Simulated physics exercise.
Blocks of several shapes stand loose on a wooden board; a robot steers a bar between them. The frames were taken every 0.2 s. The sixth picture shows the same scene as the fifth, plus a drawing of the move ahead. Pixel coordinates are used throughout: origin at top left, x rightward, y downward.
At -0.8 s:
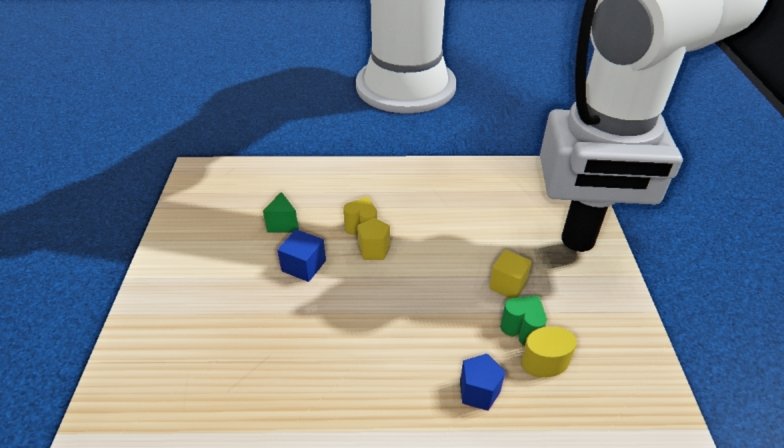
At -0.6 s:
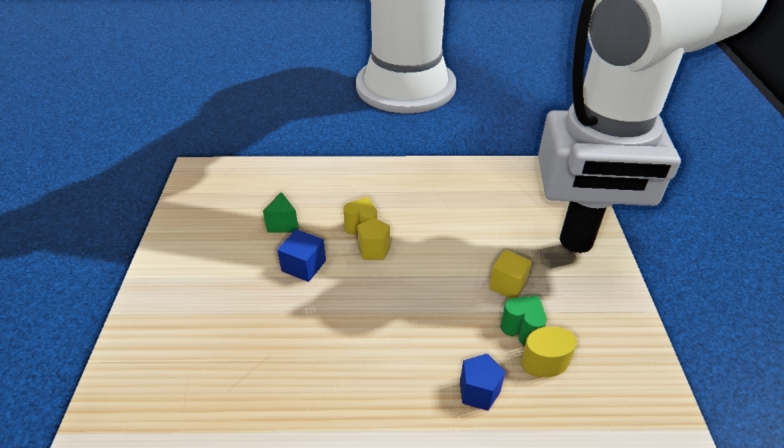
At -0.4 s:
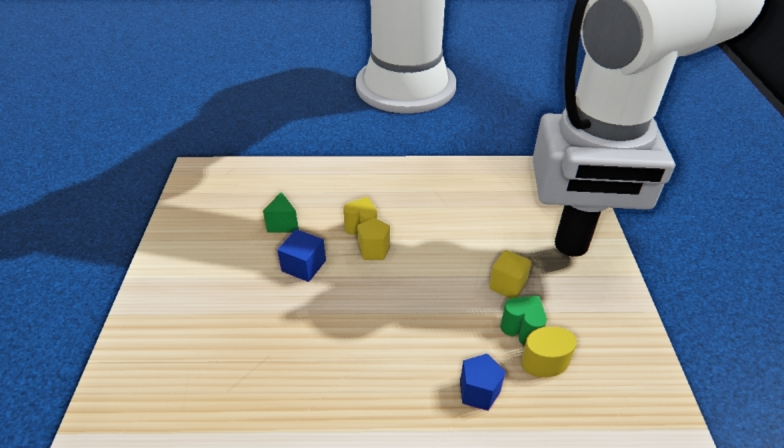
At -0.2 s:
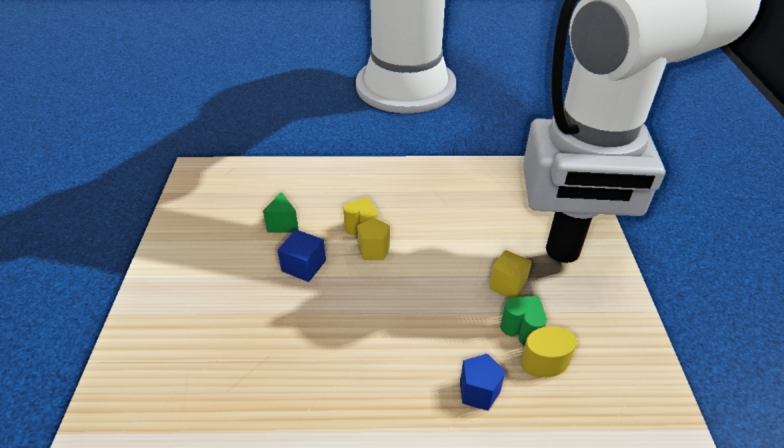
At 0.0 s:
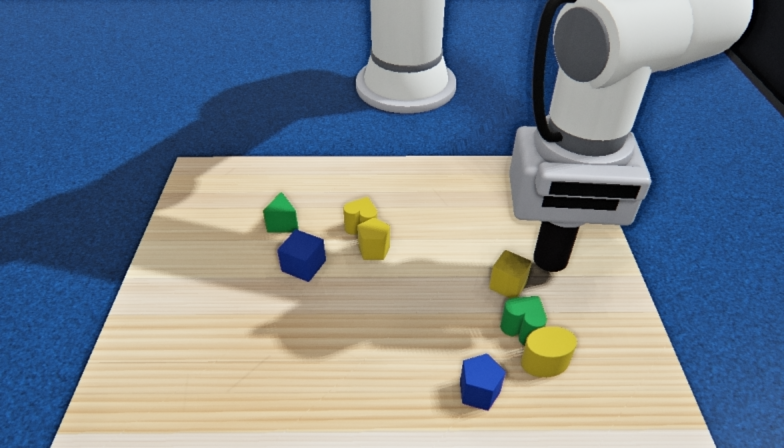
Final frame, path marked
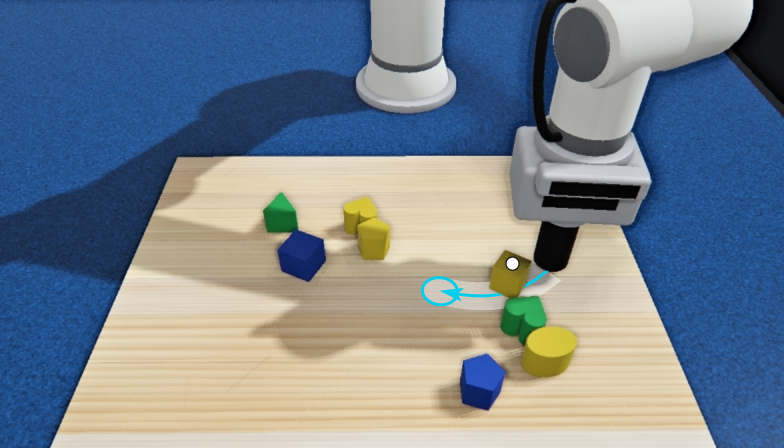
The footage shows a robot arm moving its black bar slightly left and toward the viewer over a wooden board, drawing closer to a yellow block, while the scattered blue, green and yellow blocks stay still.
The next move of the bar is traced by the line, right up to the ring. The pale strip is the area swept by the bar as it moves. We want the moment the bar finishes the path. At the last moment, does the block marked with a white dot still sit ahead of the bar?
Going by the path, yes.
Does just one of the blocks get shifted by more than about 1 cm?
Final answer: Yes.
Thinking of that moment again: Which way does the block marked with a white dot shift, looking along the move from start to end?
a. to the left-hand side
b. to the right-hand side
b (to the right-hand side)
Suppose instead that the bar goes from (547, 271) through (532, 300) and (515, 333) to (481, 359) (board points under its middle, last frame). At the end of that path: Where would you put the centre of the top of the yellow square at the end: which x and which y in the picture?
The answer is (499, 275).
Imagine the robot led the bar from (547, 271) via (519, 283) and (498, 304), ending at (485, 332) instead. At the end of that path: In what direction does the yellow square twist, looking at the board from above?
My prediction: CW.
The drawn path runs from (547, 271) via (519, 289) and (481, 296), ending at (440, 291); the dot is on the yellow square.
What follows on the original path. One third of the way, bar at (522, 278); yellow square at (488, 269), turned 30° clockwise.
Two thirds of the way, bar at (482, 285); yellow square at (451, 268), turned 75° clockwise.
At the end, bar at (441, 280); yellow square at (409, 263), turned 75° clockwise; green heart block not moved.
